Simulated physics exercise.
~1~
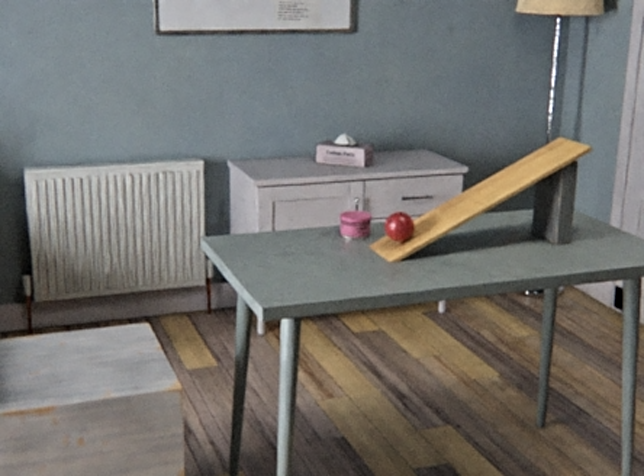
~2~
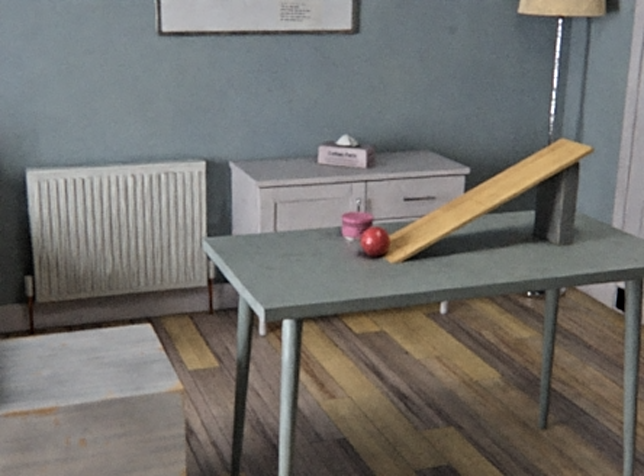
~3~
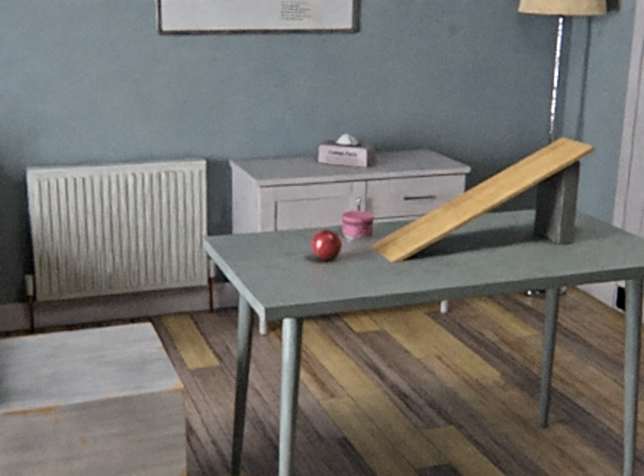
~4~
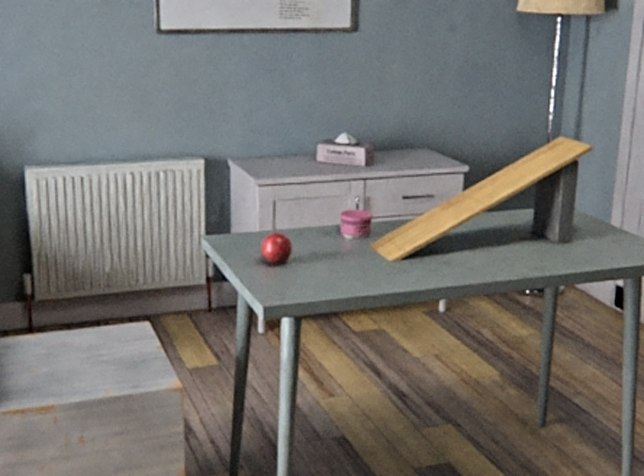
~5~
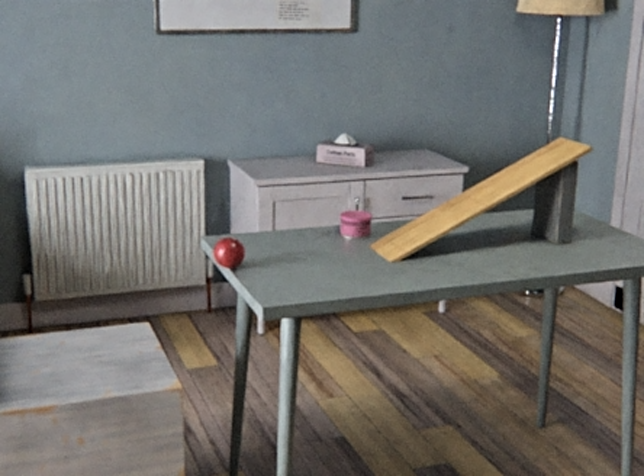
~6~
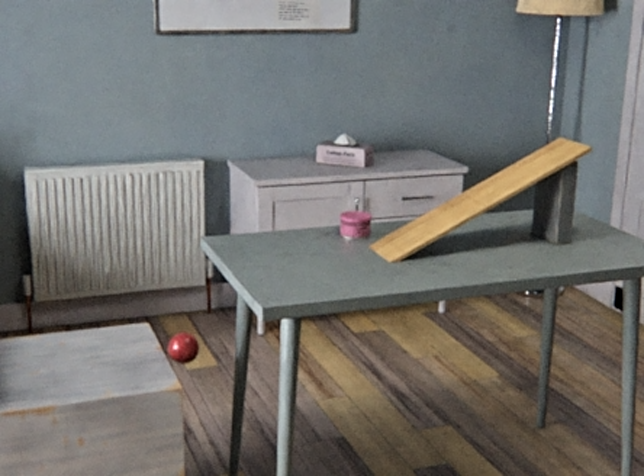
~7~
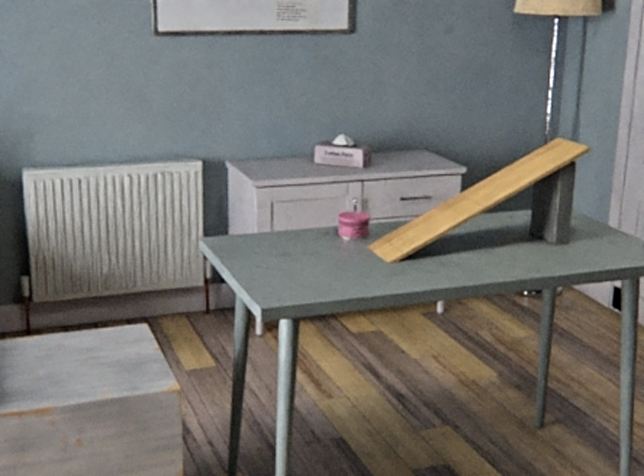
The footage shows a red apple leaving the foot of a wooden ramp on a grey table and rolling left past a pink tub, which stays put. The apple goes over the table's left edge, drops beside a pale box-like surface, and is finally out of sight.
